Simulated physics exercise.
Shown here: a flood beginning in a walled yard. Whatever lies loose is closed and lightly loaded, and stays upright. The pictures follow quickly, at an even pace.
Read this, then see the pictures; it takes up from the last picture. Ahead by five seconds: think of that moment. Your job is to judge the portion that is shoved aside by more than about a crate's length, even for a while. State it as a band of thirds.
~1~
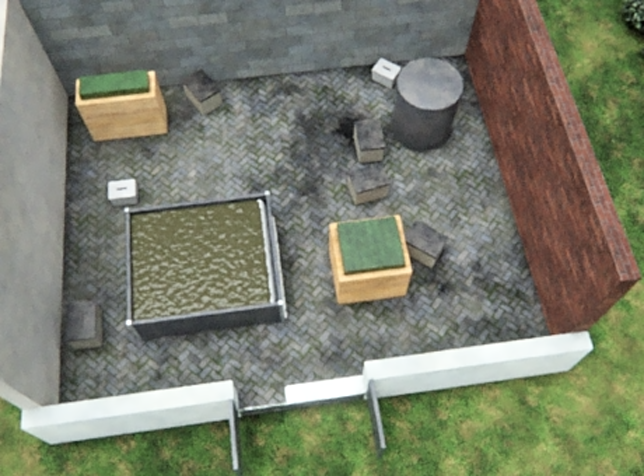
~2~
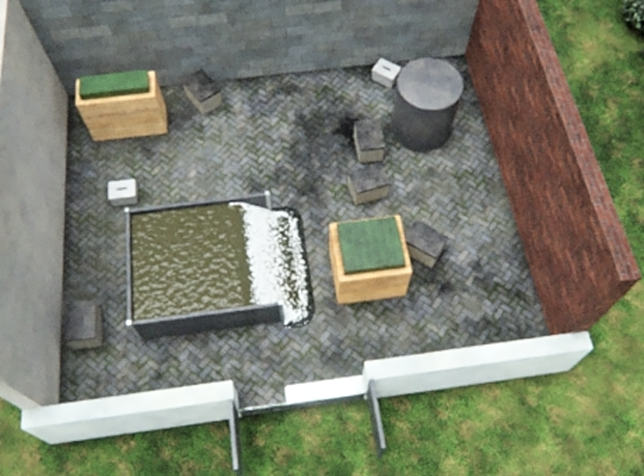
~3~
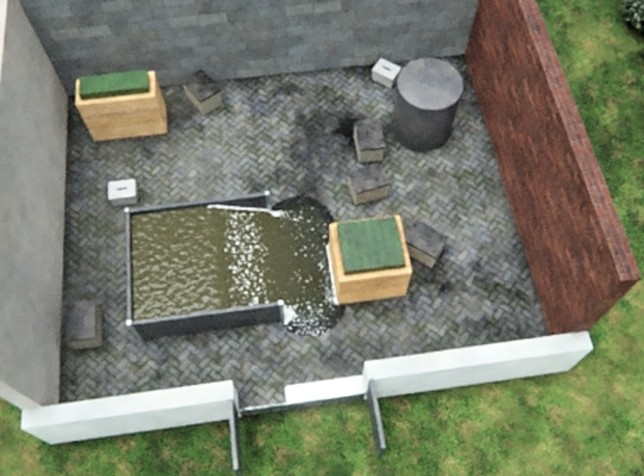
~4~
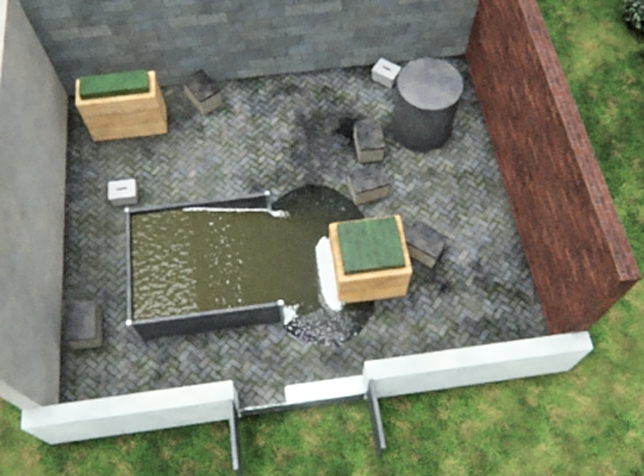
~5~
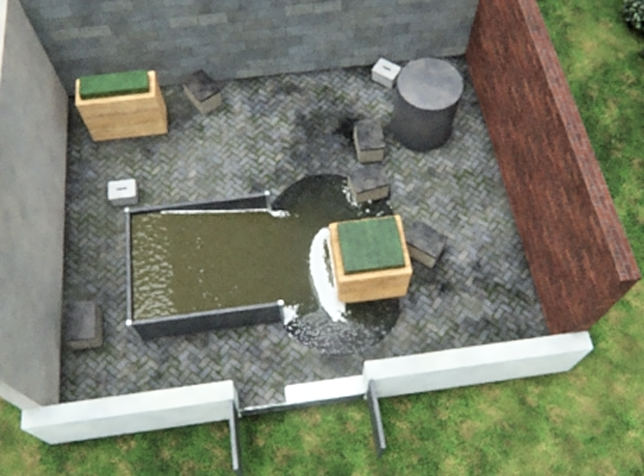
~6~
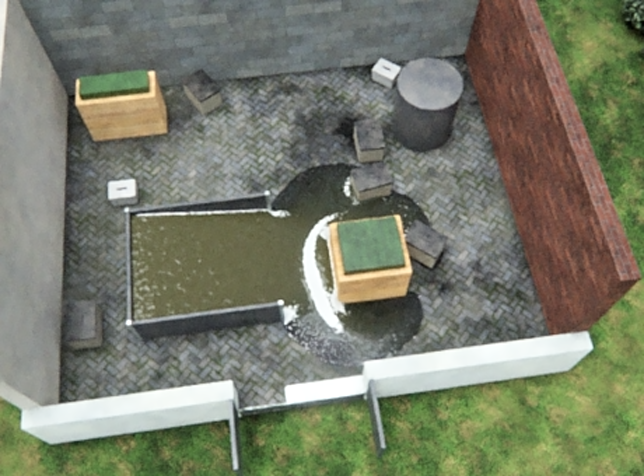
The things swept well aside make up a third to two thirds.
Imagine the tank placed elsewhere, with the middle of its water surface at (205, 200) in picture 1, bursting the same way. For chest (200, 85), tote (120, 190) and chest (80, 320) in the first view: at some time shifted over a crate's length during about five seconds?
Well, the first one didn't get far, the second didn't get far, and the third didn't get far.
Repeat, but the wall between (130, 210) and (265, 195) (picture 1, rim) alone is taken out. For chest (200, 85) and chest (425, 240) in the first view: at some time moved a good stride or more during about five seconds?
In order: Covered the distance, fell short.
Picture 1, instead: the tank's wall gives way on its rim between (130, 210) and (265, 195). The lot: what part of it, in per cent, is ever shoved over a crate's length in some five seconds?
I'd put it at about 90 percent.
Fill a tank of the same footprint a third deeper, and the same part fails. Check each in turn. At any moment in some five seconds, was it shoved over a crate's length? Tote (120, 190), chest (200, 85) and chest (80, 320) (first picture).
Note, listed order: Didn't cover it / covered it / didn't cover it.
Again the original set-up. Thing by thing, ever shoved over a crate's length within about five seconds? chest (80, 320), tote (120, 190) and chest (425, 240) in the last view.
Sequence check gives below that mark, next below that mark, finally below that mark.
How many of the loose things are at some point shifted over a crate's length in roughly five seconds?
My count comes to 4.
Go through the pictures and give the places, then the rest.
The first picture shows a chest at (369, 177) rests on the ground; a chest at (426, 238), on the bottom; 0 of 7 have shifted.
The second picture shows a chest at (369, 177) rests on the ground; a chest at (426, 238) rests on the ground; 0 of 7 have shifted.
The third picture shows a chest at (369, 177), on the bottom; a chest at (426, 238) rests on the ground; 0 of 7 have shifted.
The fourth picture shows a chest at (369, 177) rests on the ground; a chest at (426, 238), on the bottom; 0 of 7 have shifted.
The fifth picture shows a chest at (369, 177) rests on the ground; a chest at (426, 238), on the bottom; 0 of 7 have shifted.
The sixth picture shows a chest at (372, 176) rests on the ground, close to its start; a chest at (426, 238), on the bottom; 0 of 7 have shifted.
A moment on, 1 of 7 are well off their spots; 0 afloat.
Next, 2 of 7 are well off their spots; 2 afloat.
Later, 3 of 7 are well off their spots; 3 afloat.
In the end, 4 of 7 are well off their spots, and 4 have been at some point; 4 afloat.
